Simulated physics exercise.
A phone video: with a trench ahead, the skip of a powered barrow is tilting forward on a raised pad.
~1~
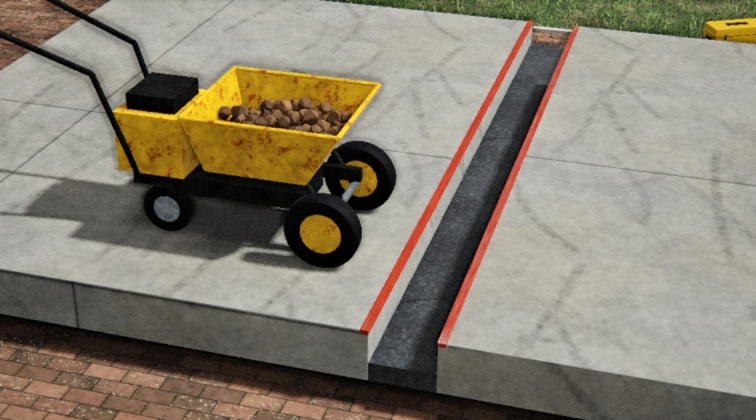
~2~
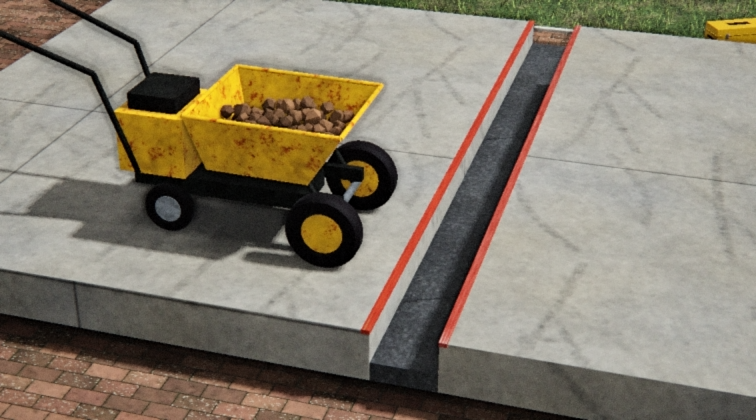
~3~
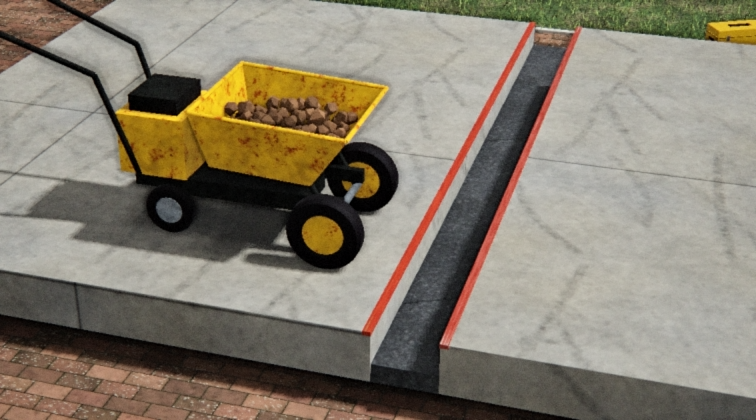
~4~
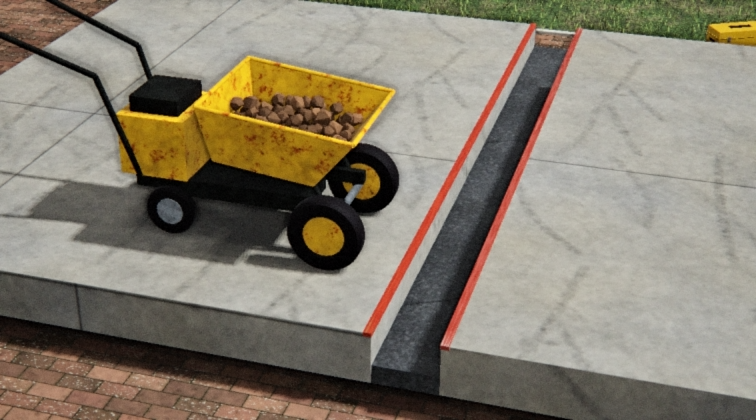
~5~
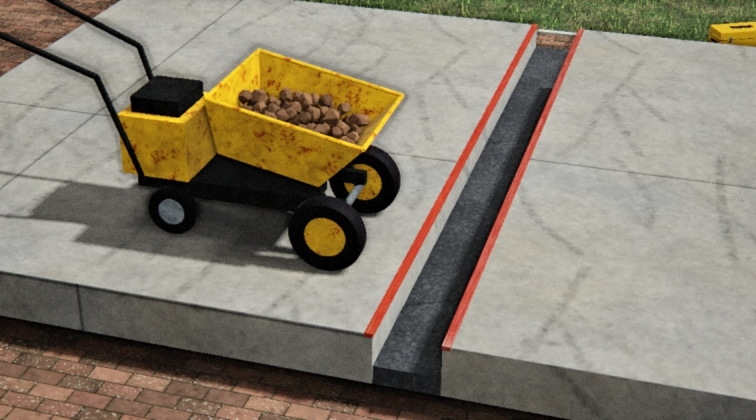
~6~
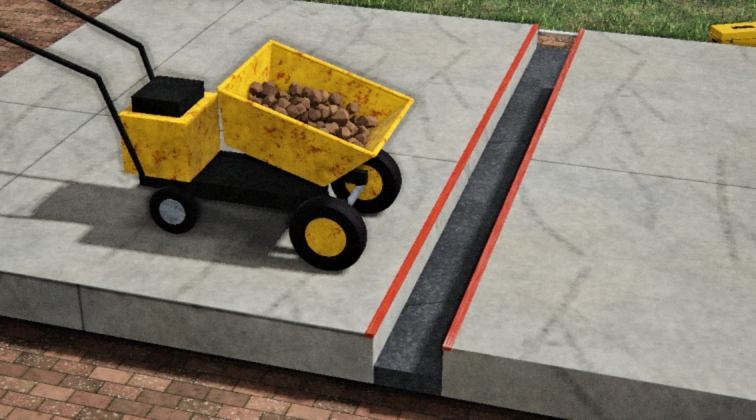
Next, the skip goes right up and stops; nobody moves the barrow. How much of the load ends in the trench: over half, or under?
I predict the trench will catch most of it.
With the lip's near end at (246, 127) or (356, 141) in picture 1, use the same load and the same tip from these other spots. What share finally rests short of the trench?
Try 1: 60 %. Try 2: 0 %.
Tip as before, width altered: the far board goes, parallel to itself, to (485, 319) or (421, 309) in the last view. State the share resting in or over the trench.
You'd get 90 % in the first case and 10 % in the second.
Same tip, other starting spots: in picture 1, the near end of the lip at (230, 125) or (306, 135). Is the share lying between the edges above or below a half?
The first try ends with the lesser portion between the edges, the second with the greater portion.
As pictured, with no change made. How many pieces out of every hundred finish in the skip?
All told, it is near 10 percent.
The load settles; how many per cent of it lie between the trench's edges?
I'd put that share near 70 per cent.
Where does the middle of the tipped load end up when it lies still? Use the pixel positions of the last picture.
Around (463, 266).
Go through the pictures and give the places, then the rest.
Lip of the skip near (338, 139), level; top of the load near (285, 124), clay clods; first edge of the trench near (380, 300); far edge near (455, 312), the trench over half as wide as the skip, and about half as deep as wide, in the first frame.
Lip of the skip near (340, 139), level; top of the load near (273, 120), in the second frame.
Lip of the skip near (346, 142), tipped barely; top of the load near (277, 119), in the third frame.
Lip of the skip near (353, 146), tipped a little; top of the load near (265, 116), in the fourth frame.
Lip of the skip near (363, 150), tipped a little; top of the load near (273, 112), in the fifth frame.
Lip of the skip near (373, 155), tipped clearly; top of the load near (283, 107); first edge of the trench near (386, 303); far edge near (461, 315), in the sixth frame.
Shortly afterwards, skip tipped steeply; the whole lot in the skip.
Next, skip tipped steeply; all but a few in the skip; only a few in or heaped over the trench; only a few falling.
Some moments later, skip tipped right over; near half in the skip; near a quarter in or heaped over the trench; near a quarter beyond it; only a few falling.
In the end, skip tipped right over; a little in the skip; near two thirds in or heaped over the trench; near a quarter beyond it.
